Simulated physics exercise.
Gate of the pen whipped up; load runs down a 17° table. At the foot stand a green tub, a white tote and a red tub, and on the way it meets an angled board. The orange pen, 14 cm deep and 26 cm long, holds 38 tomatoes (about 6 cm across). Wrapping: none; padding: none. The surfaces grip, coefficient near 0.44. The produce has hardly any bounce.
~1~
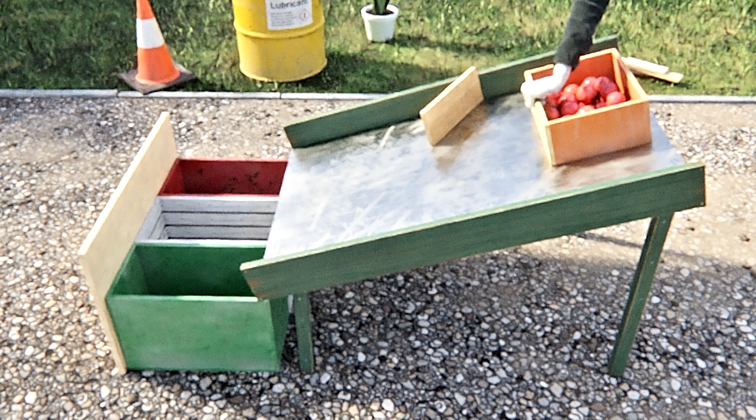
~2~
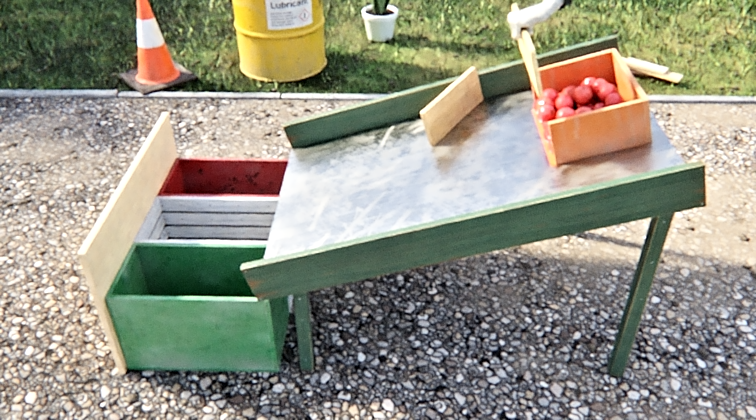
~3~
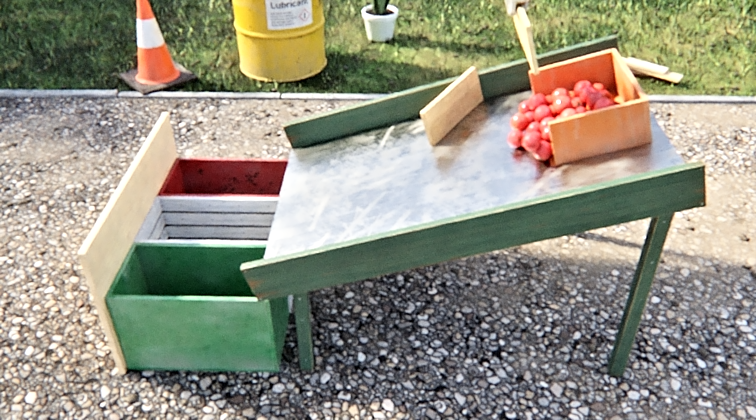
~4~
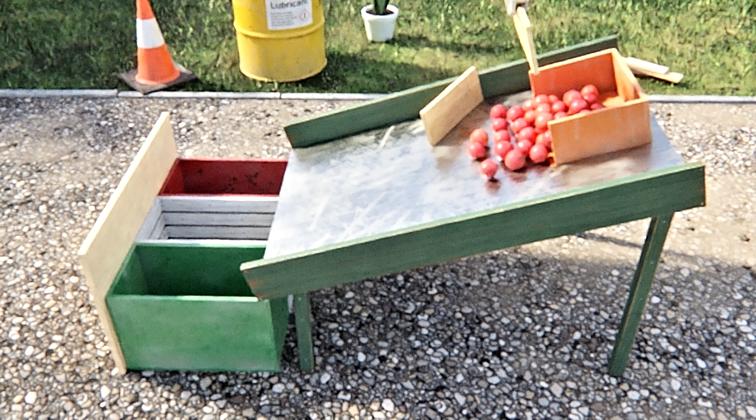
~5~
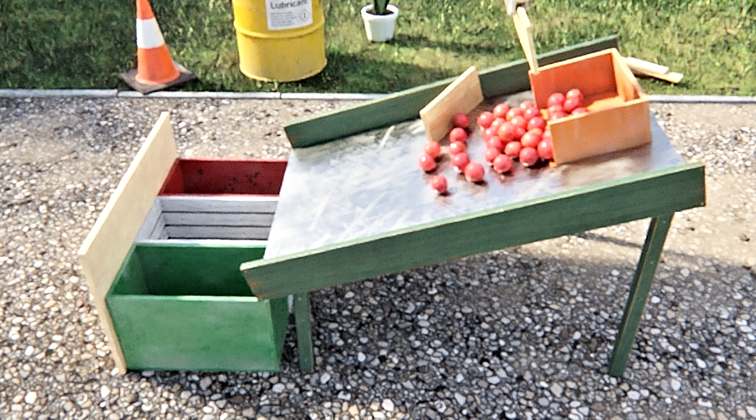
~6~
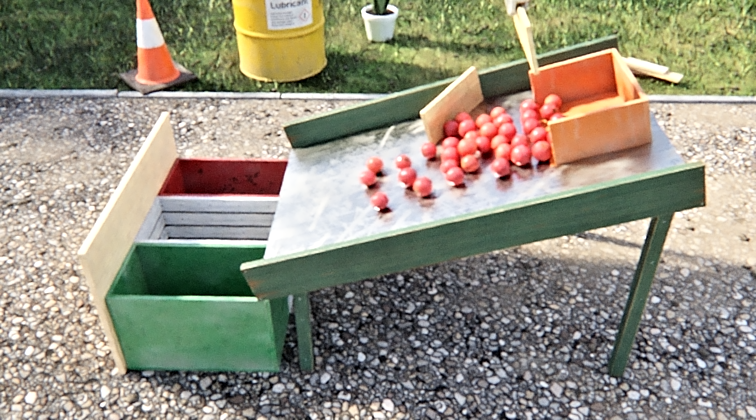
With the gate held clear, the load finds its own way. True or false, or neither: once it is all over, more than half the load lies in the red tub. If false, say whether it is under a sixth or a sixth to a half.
False, under a sixth.
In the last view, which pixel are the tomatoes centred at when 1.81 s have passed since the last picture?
Near (192, 287).
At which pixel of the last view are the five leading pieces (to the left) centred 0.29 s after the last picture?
About (253, 214).
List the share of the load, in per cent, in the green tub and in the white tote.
Shares: Approx. 30 % and 70 %.
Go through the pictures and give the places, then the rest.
In the first picture (places track the rim corner closest to us here), orange pen (643, 100); red tub (289, 197); all still inside.
In the second picture, orange pen (643, 100).
In the third picture, orange pen (643, 100); 8 out, the lowest tomato at (517, 139).
In the fourth picture, orange pen (643, 100); 15 out, the lowest tomato at (476, 151).
In the fifth picture, orange pen (643, 100); 26 out, the lowest tomato at (427, 163).
In the sixth picture, orange pen (643, 100); red tub (289, 197); 33 out, the lowest tomato at (368, 179).
Then, 0.29 s after the last picture, 2 in the white tote, 34 on the slope and 2 in the air.
Then, 0.65 s after the last picture, 3 in the green tub, 8 in the white tote, 21 on the slope and 6 in the air.
Then, 1.16 s after the last picture, 11 in the green tub, 19 in the white tote, 5 on the slope and 3 in the air.
Outcome (1.81 s after the last picture), 11 in the green tub, 26 in the white tote and 1 on the ground. Asked share, 0 of 38, 0 per cent.
